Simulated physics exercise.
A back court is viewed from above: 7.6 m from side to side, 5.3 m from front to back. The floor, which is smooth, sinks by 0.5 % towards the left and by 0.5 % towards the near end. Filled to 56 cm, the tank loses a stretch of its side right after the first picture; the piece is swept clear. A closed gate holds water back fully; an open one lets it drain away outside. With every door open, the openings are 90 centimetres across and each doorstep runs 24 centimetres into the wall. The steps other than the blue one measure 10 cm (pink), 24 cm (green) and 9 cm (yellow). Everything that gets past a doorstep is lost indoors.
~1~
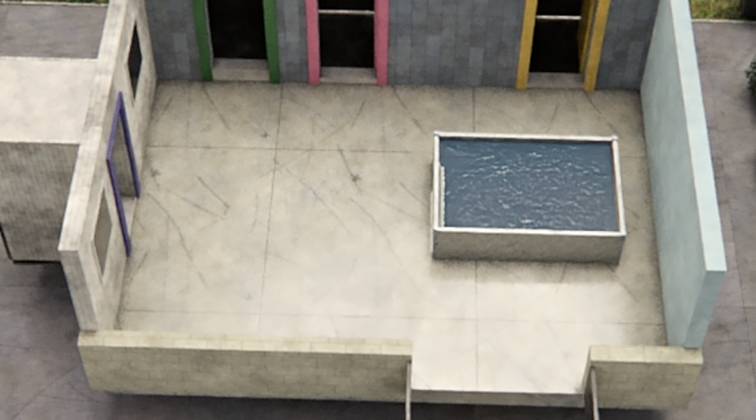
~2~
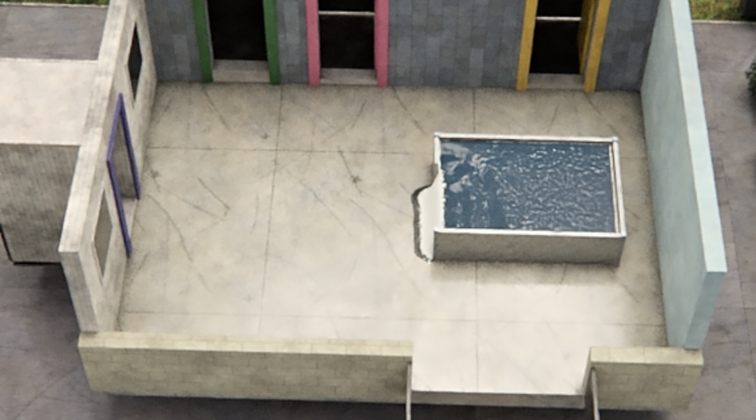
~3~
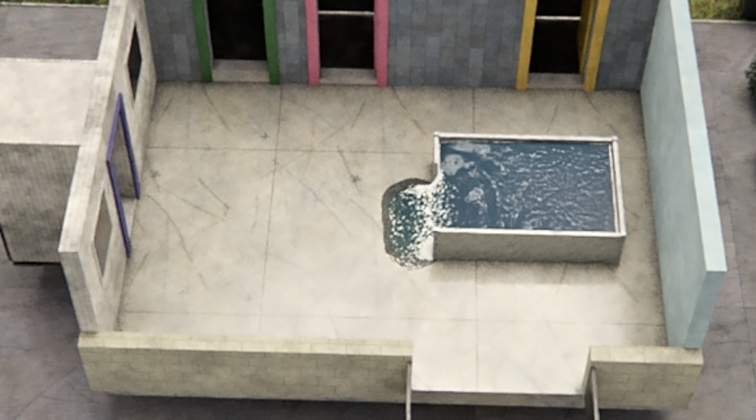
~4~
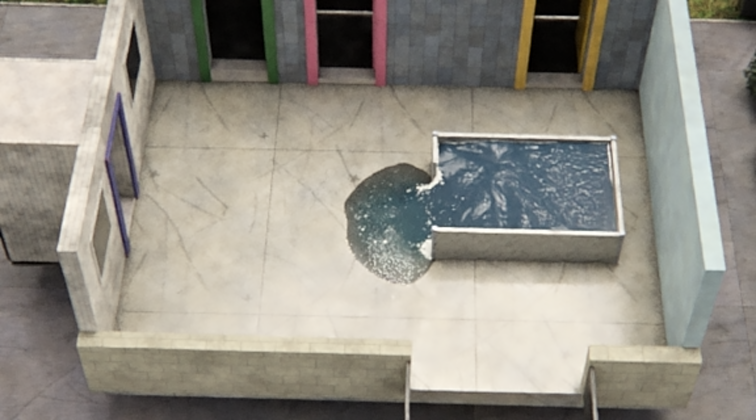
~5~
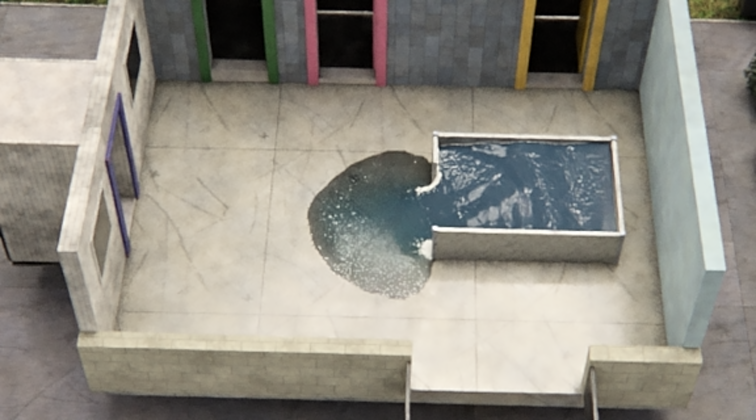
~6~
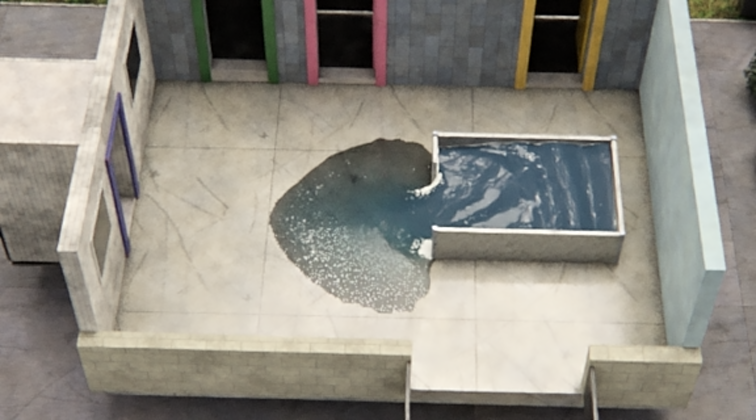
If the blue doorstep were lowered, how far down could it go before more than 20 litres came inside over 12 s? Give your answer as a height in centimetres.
Down to about 15 cm.
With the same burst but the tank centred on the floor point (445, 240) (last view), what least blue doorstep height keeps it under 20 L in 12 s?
Then roughly 20 cm.
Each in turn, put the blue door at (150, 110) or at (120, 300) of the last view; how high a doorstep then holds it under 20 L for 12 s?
Roughly 12.0 cm for the first and 17 cm for the second.
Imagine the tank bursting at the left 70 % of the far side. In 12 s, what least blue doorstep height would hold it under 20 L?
Then it needs around 6.0 cm.
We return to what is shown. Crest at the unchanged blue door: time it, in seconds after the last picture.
Roughly 2.4 s.
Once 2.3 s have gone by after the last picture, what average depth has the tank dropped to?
Roughly 25 cm.
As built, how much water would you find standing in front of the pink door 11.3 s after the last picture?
About 4.0 centimetres deep.
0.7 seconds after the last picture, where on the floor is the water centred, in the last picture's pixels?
(468, 214) or so.
Then, 0.7 s after the last picture water covers 30 % of the floor, deepest (34 cm) near (429, 235); 2 cm at the blue door, 0 litres in over its 6 cm doorstep.
Then, 2.3 s after the last picture water covers 55 % of the floor, deepest (31 cm) near (122, 366); 19 cm at the blue door, 81 litres in over its 6 cm doorstep.
Then, 11.3 s after the last picture water covers 95 % of the floor, deepest (10 cm) near (626, 92); 9 cm at the blue door, 251 litres in over its 6 cm doorstep.
At the blue door as built, the water peaked near 19 cm, 2.3 s after the last picture.
With a doorstep of 13 cm, 45 litres would have come in within the 12 s; with 17.5 cm, 7 litres. So under 20 litres takes about 15 cm.
